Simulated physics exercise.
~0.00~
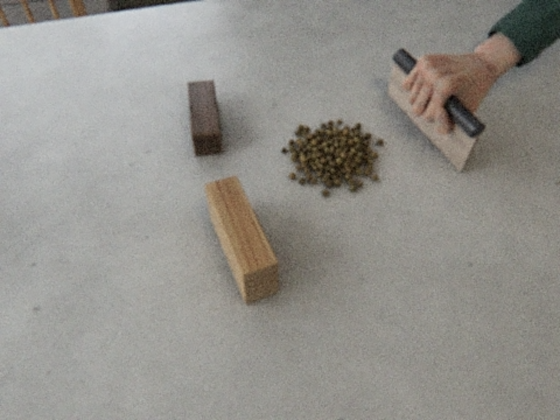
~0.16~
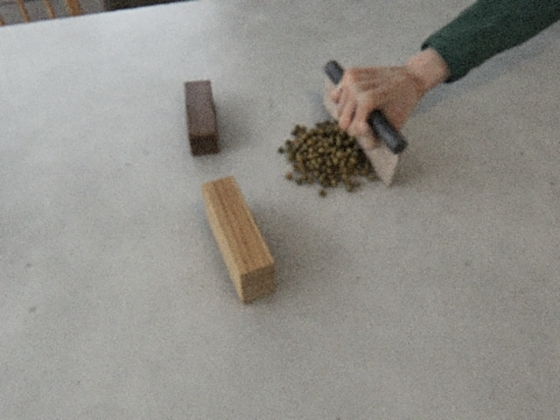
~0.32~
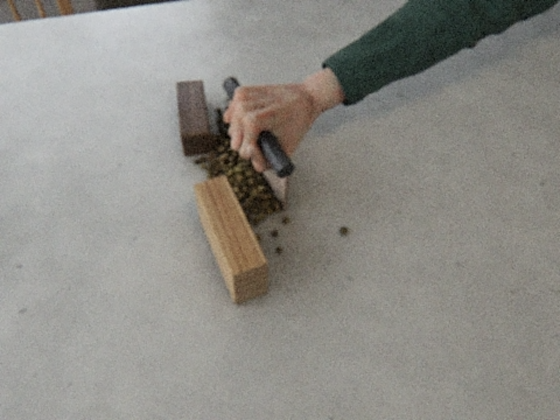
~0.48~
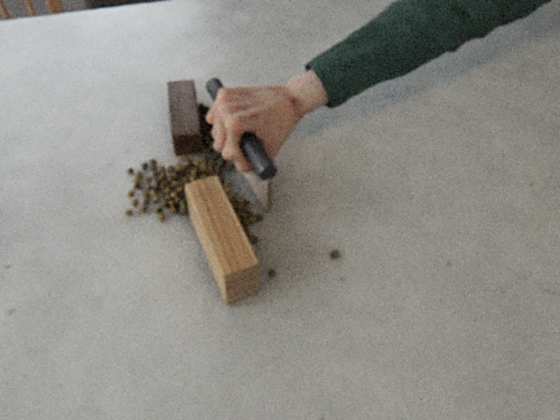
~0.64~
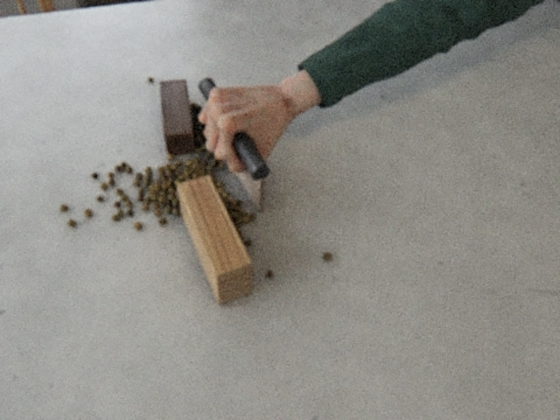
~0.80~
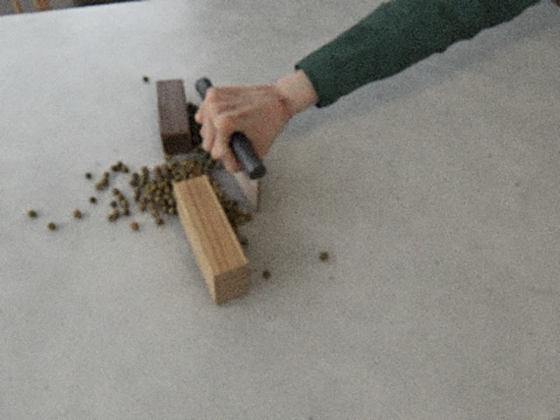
On a pale grey tabletop, a green-sleeved hand pushes a dark-handled scraper leftward into a pile of small greenish-brown pieces, driving them against two wooden blocks. Many spill through the gap and scatter beyond as the scraper stops, while the rest stay held before the blocks.
